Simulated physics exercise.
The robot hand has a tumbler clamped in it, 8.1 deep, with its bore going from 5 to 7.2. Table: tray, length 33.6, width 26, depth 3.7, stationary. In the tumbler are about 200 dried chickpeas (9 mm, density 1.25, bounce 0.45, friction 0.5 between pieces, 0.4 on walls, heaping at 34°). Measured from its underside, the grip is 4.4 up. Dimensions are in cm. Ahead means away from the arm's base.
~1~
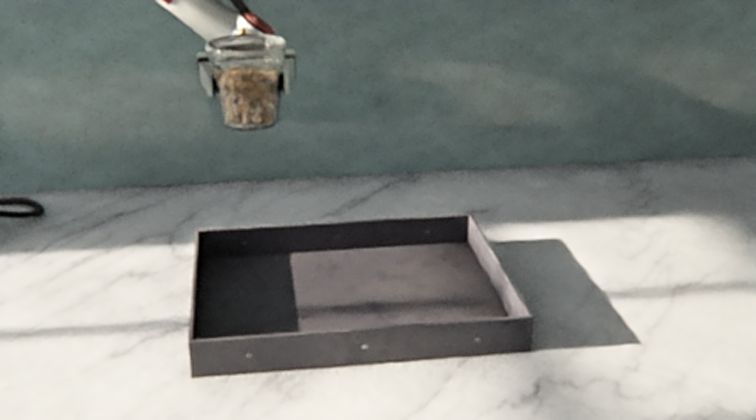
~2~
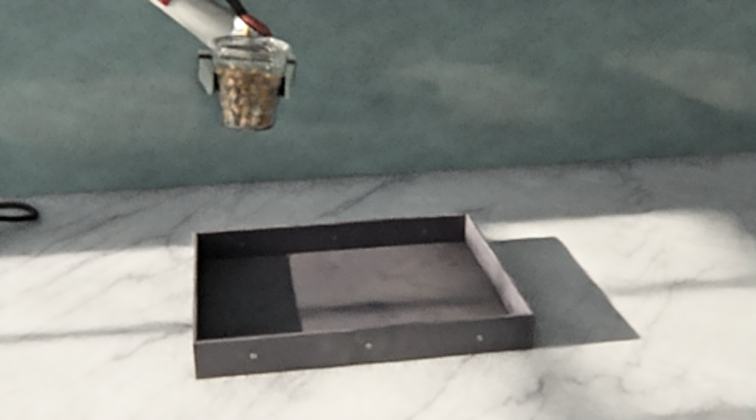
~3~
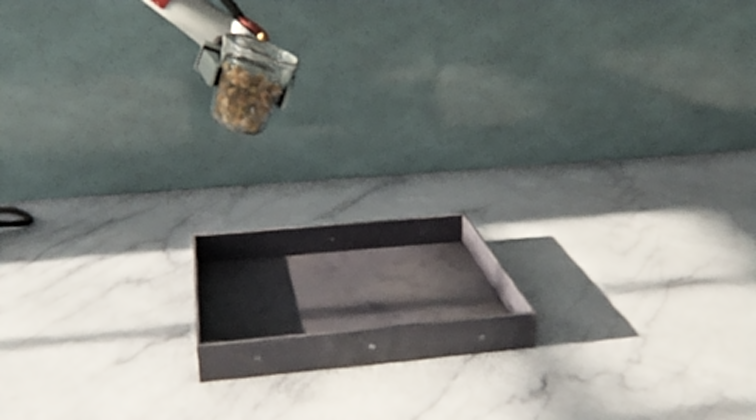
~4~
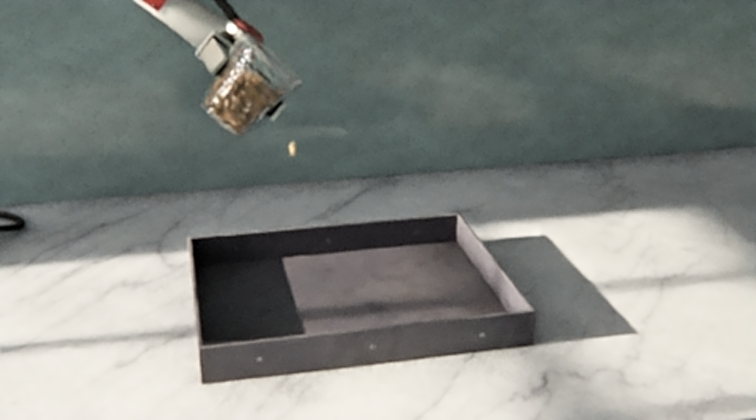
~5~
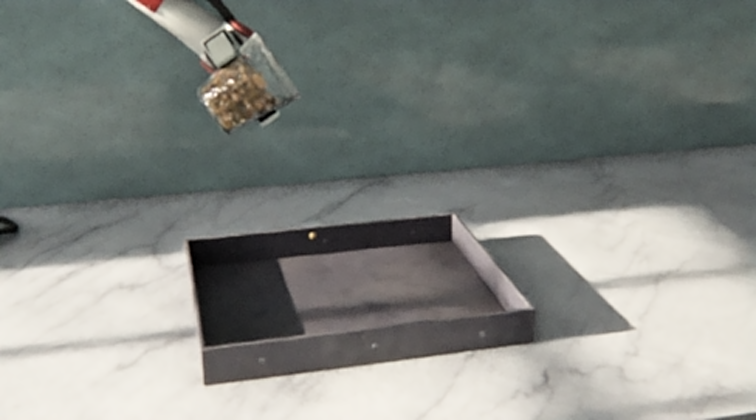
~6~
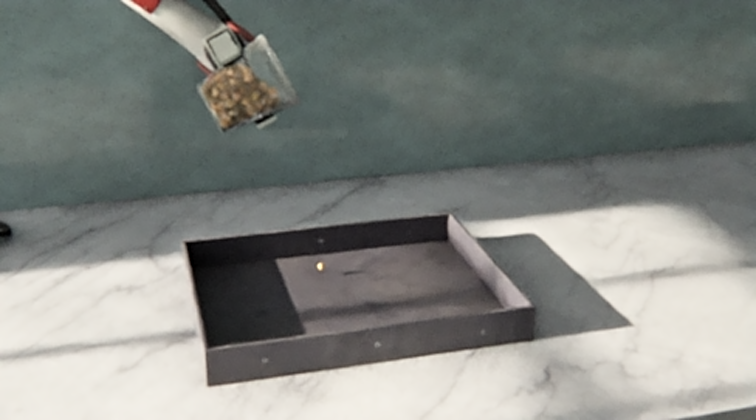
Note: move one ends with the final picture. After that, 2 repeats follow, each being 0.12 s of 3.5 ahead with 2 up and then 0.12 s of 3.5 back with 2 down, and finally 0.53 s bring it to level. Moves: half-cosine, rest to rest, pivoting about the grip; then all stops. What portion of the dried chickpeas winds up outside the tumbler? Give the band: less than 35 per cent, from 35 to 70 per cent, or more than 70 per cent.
The band is from 35 to 70 per cent.
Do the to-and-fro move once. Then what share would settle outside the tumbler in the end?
Roughly 35 percent.
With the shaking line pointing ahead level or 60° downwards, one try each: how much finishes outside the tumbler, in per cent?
First try about 40 %, second try about 5 %.
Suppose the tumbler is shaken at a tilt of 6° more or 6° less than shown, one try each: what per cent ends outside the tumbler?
About 65 and 40 %.
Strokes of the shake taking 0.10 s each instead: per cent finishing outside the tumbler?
Estimate: Close to 70 percent.
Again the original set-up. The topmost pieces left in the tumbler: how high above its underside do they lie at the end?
5.0 cm.
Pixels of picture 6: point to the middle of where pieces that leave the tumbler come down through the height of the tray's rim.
They come through centred close to (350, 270).
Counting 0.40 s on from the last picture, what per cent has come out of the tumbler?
Roughly 35 per cent by then.
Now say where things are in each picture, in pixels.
Tumbler middle at (248, 85), level; upper third of the load around (247, 77), from x 220 to 275, top at y 30; 199 in the tumbler, in the first picture.
Tumbler middle at (249, 86), tilted 6° forward; upper third of the load around (246, 78), from x 220 to 275, top at y 30, in the second picture.
Tumbler middle at (248, 88), tilted 22° forward; upper third of the load around (243, 81), from x 220 to 280, top at y 35, in the third picture.
Tumbler middle at (246, 89), tilted 42° forward; upper third of the load around (240, 80), from x 210 to 295, top at y 60; 198 in the tumbler, 1 in flight or on a rim, in the fourth picture.
Tumbler middle at (245, 89), tilted 58° forward; upper third of the load around (239, 79), from x 205 to 315, top at y 60; 198 in the tumbler, 1 in the tray, in the fifth picture.
Tumbler middle at (244, 90), tilted 64° forward; upper third of the load around (238, 81), from x 205 to 320, top at y 70; 198 in the tumbler, 1 in the tray, in the sixth picture.
Then, 0.40 s later, tilted 64° forward, highest piece 28 above the table; 128 in the tumbler, 67 in the tray, 4 in flight or on a rim.
Then, 0.81 s later, tilted 20° forward, highest piece 28 above the table; 110 in the tray, 89 in the tumbler.
Then, 1.21 s later, level, highest piece 26 above the table; 110 in the tray, 89 in the tumbler.
Then, 2.26 s later, level, highest piece 26 above the table; 110 in the tray, 89 in the tumbler.
At rest, 110 in the tray, 89 in the tumbler. That is 55 % outside the tumbler.
